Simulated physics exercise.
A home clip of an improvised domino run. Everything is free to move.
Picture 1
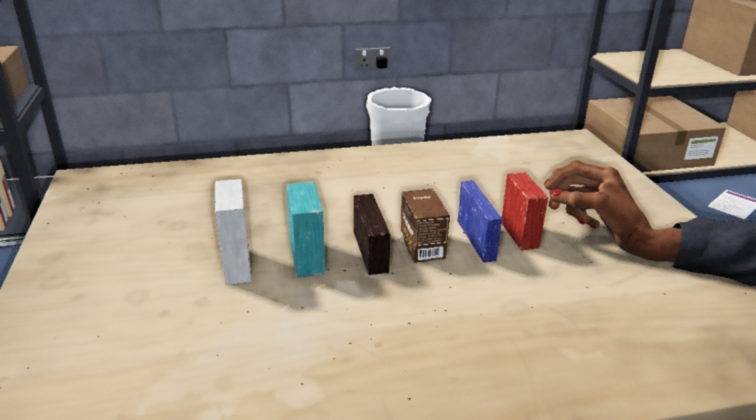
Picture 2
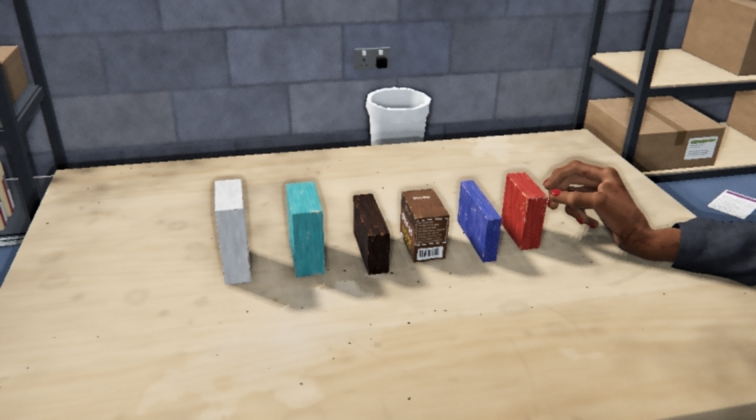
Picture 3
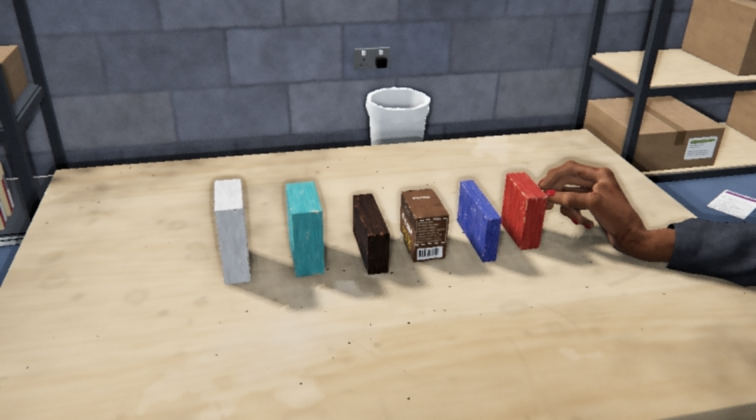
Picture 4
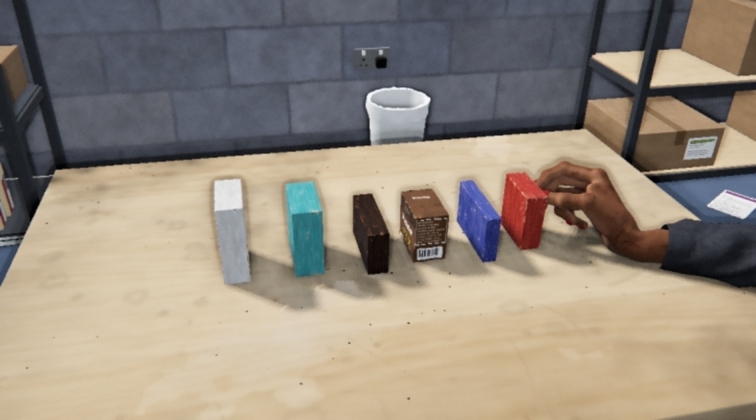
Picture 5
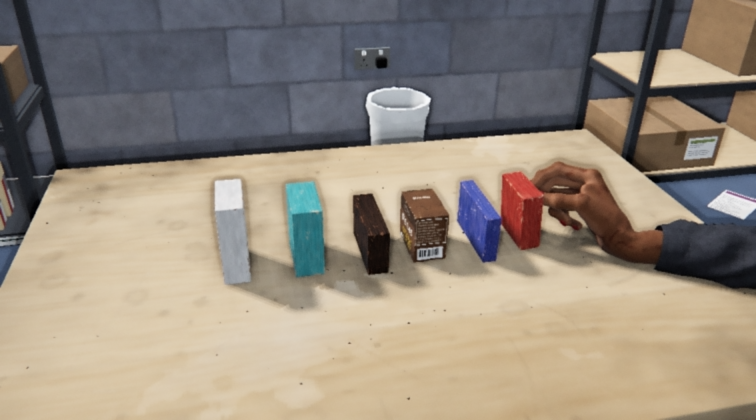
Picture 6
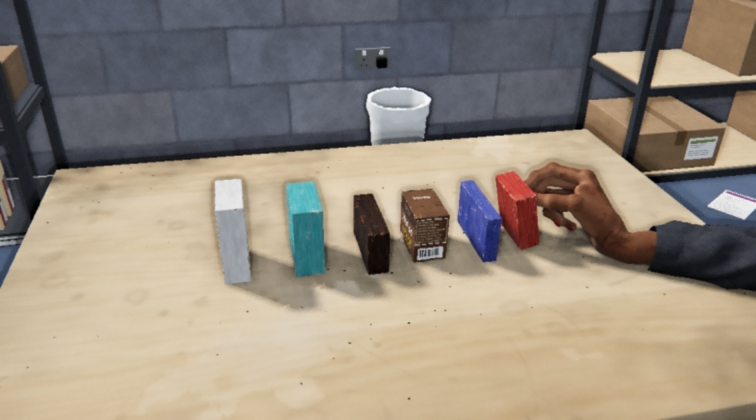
A hand reaching in from the right and tilting the red block slightly left, the other five standing blocks staying still.
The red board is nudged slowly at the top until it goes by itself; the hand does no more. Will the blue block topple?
The blue block topples.
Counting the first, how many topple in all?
2 of them.
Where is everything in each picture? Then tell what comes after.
Blue block (479, 220); turquoise board (305, 229), in the first picture.
Black board (370, 233); turquoise board (305, 229), in the second picture.
Brown packet (423, 225); black board (370, 233), in the third picture.
Turquoise board (305, 229); brown packet (423, 225), in the fourth picture.
Red board 4° over; black board (370, 233); turquoise board (305, 229), in the fifth picture.
Red board 12° over; blue block (478, 220); brown packet (423, 225), in the sixth picture.
Then, 0.30 s on from there, red board 46° over; blue block turned 20° from how it was put near (469, 220).
Then, 0.50 s on from there, red board 69° over; blue block on its side near (444, 238); brown packet shifted a little.
Then, 1.60 s on from there, red board 71° over; blue block on its side near (444, 238); brown packet shifted a little.
In the end, toppled on the table, blue block; the other 3 unmoved. At the end, from the last picture's camera, blue block near (444, 238).
